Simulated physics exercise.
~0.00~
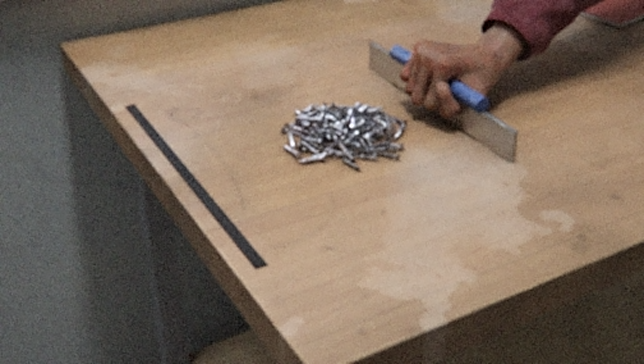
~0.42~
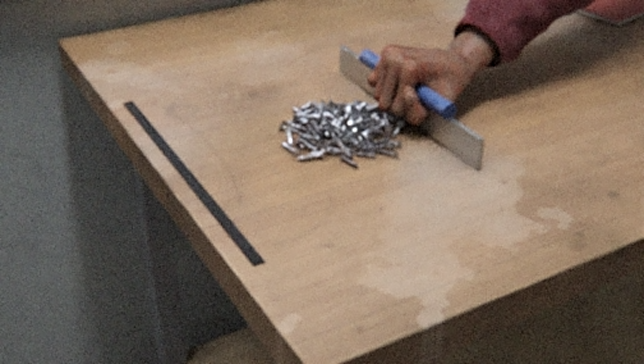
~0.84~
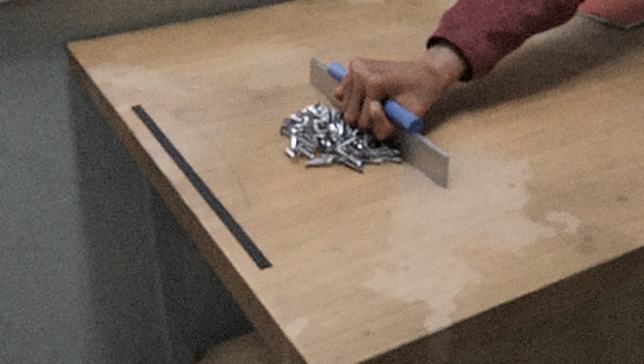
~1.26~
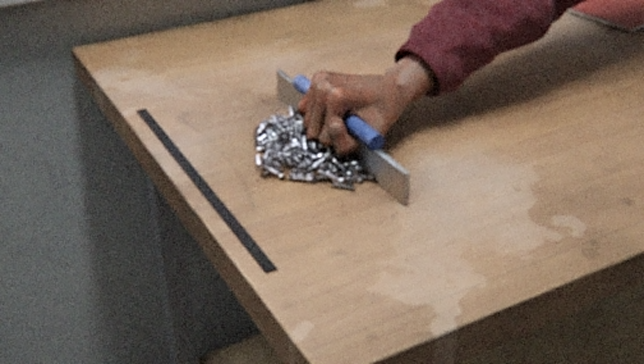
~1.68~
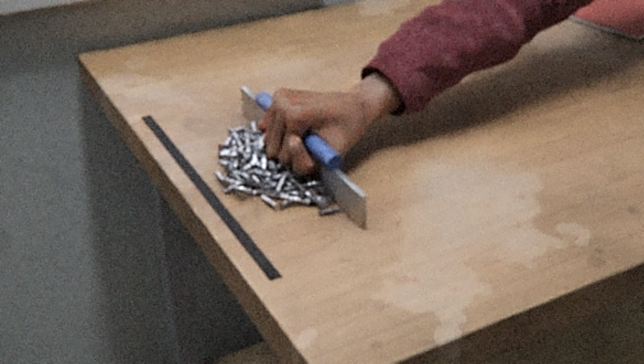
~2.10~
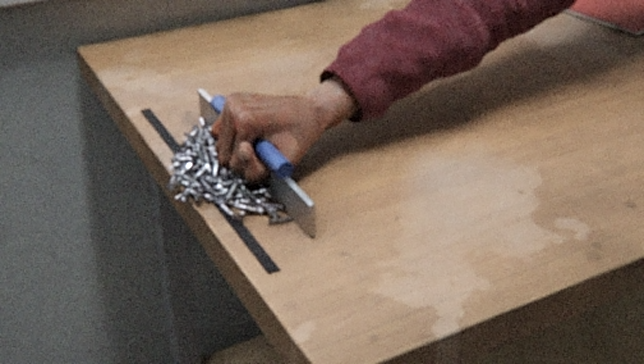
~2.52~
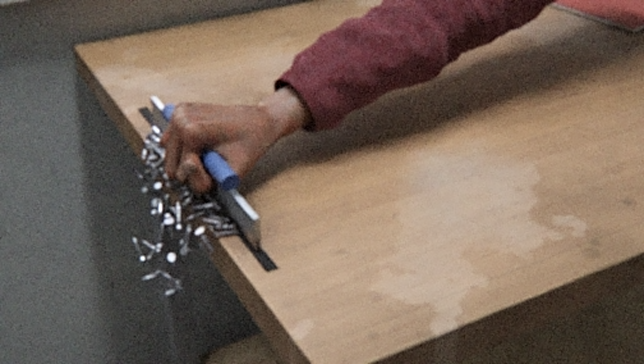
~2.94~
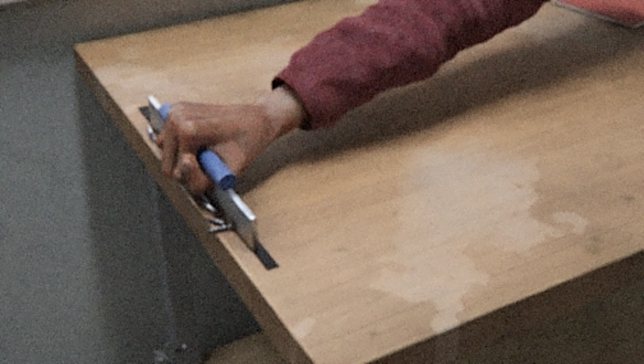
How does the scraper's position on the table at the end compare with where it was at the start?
At the start the scraper is well over to the right, beyond the pile of metal bits. By the end it is much farther left and a little nearer the viewer, resting at the black tape by the table's left edge.
